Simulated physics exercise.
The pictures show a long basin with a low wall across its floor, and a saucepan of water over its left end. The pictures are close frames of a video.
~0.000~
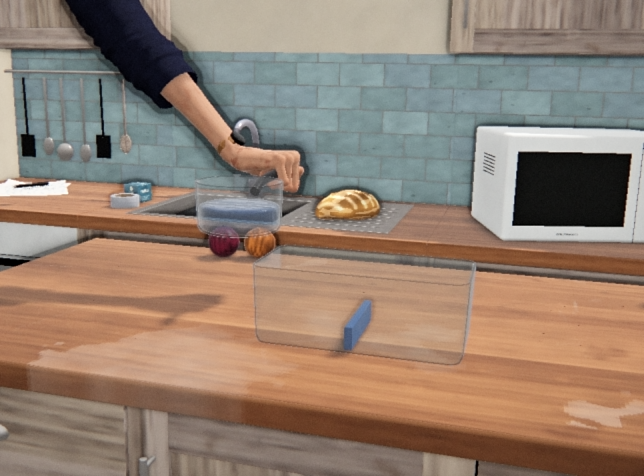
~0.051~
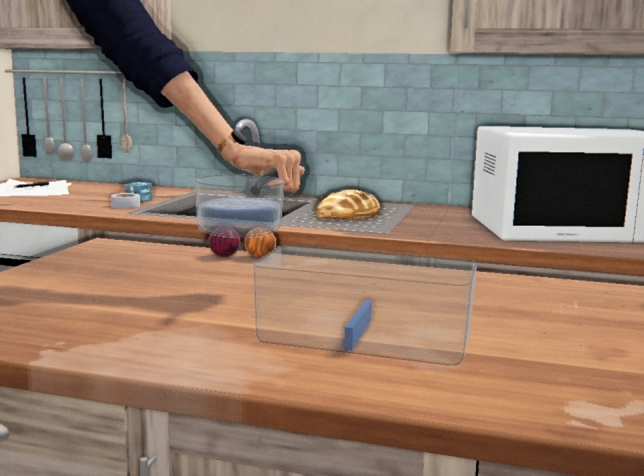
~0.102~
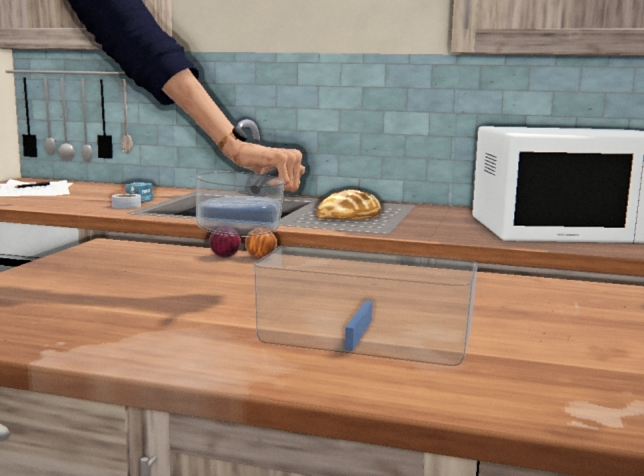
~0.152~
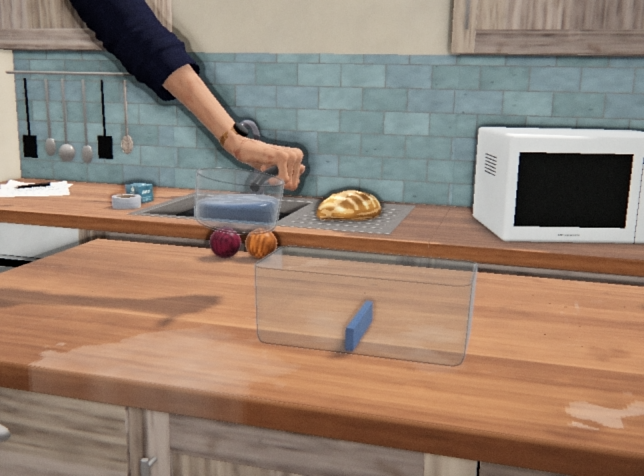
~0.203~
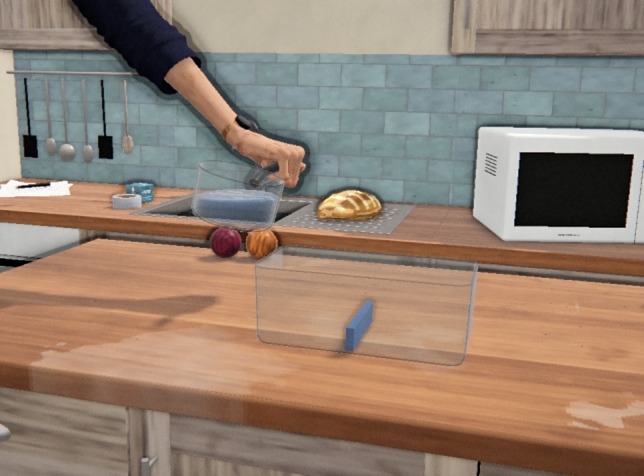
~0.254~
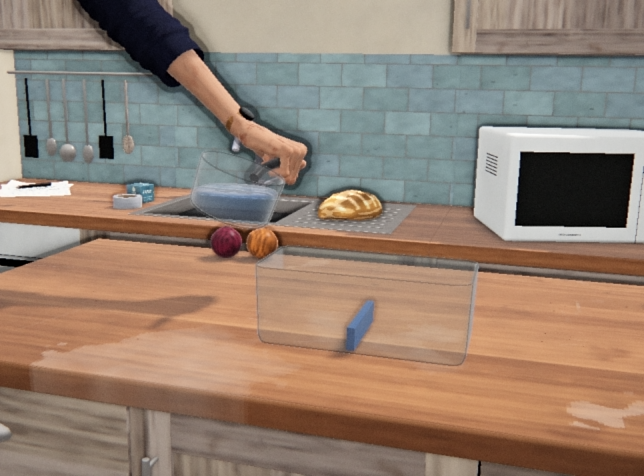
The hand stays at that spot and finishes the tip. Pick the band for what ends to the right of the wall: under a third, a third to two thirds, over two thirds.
The share right of the wall is under a third.
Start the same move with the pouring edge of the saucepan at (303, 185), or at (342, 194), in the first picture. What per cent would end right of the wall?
First some 80, then 90 per cent.
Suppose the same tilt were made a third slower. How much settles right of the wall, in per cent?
Some 5 per cent.
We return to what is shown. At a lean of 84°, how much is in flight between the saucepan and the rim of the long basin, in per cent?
It comes to 40 per cent or so.
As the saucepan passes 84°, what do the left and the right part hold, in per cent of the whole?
Some 0 per cent left and 0 right.
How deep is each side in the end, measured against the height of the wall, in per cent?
Left: 60 %. Right: 10 %.
By 0.61 s the tilt is 84° and 60 per cent is still to pour, 1 is left of the wall and 0 right of it.
By 0.87 s the tilt is 114° and 6 per cent is still to pour, 66 is left of the wall and 9 right of it.
By 1.14 s the tilt is 116° and 0 per cent is still to pour, 85 is left of the wall and 12 right of it.
By 1.44 s the tilt is 116° and 0 per cent is still to pour, 83 is left of the wall and 14 right of it.
At rest 83 per cent lies left of the wall, 14 right of it and 3 outside.
